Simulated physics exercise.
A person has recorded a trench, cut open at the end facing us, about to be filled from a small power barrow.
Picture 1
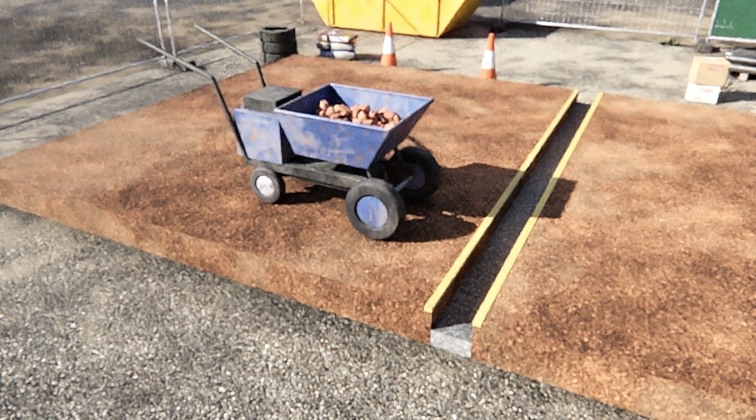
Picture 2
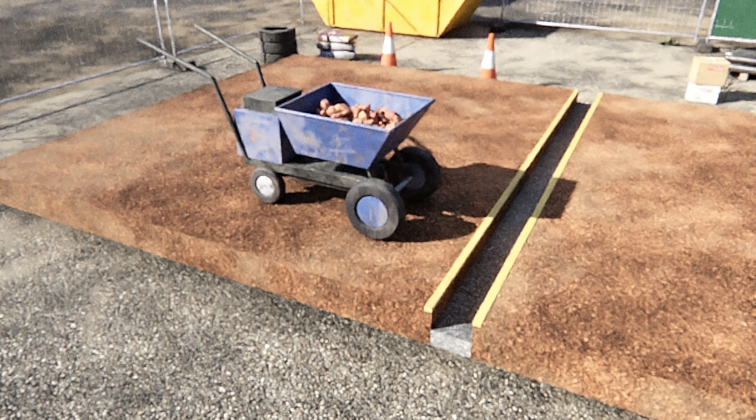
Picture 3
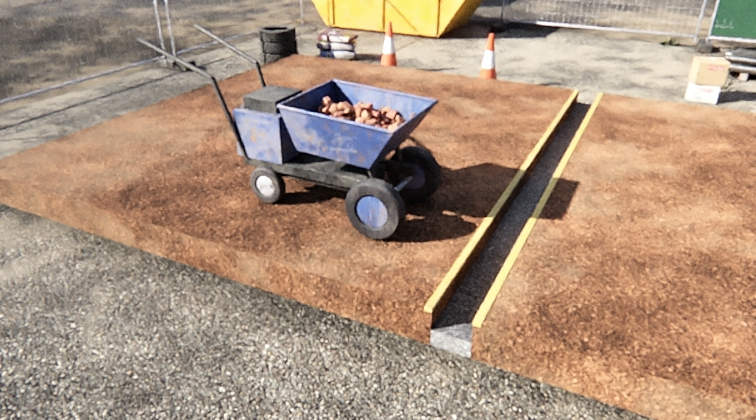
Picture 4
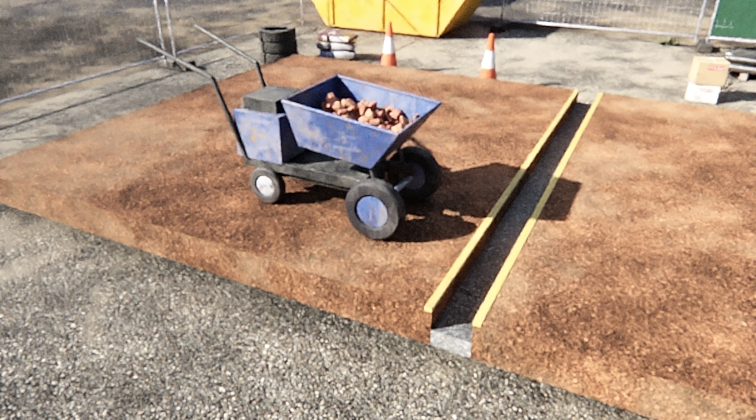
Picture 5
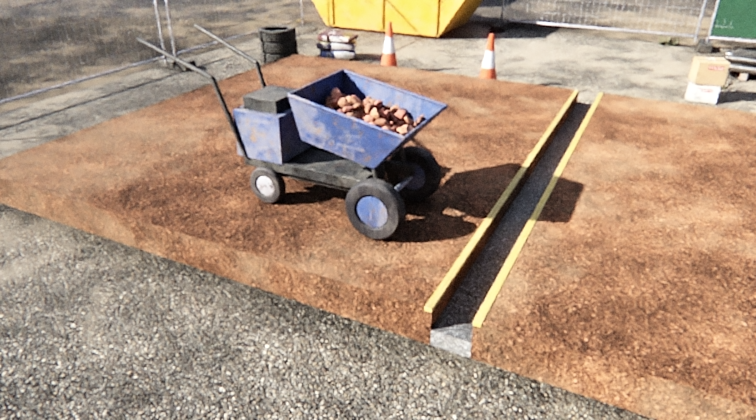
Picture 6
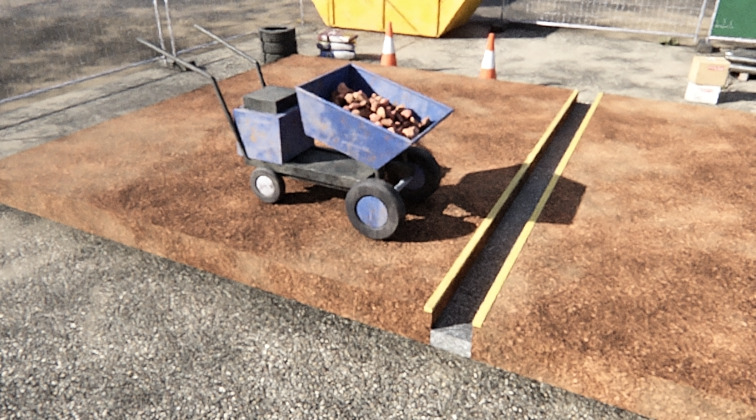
Blue skip of a small barrow loaded with reddish rubble slowly tilting toward the right beside a yellow-edged trench.
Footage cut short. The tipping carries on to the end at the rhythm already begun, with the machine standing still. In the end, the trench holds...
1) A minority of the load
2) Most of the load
Option 2: Most of the load.
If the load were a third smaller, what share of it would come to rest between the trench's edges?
90 per cent, roughly.
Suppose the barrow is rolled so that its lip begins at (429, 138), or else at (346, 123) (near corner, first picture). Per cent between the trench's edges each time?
Around 10 % the first time and around 40 % the second.
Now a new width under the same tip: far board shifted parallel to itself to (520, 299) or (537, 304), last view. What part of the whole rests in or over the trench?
About 90 %, then 100 %.
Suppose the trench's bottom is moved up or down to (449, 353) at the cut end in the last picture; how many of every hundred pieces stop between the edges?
90 per cent, roughly.
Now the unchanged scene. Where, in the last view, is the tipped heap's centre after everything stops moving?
(500, 243).
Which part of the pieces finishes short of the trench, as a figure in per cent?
About 10 per cent.
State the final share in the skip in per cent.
Near 0 %.
Soon after the last picture, skip tipped steeply; all in the skip.
A little later, skip tipped right over; most in the skip; a small part in or heaped over the trench; a stray few beyond it; a stray few falling.
Later still, skip tipped right over; a small part in the skip; a stray few short of the trench; about two thirds in or heaped over the trench; about a quarter beyond it.
At rest, skip tipped right over; a stray few in the skip; a small part short of the trench; most in or heaped over the trench; about a quarter beyond it.
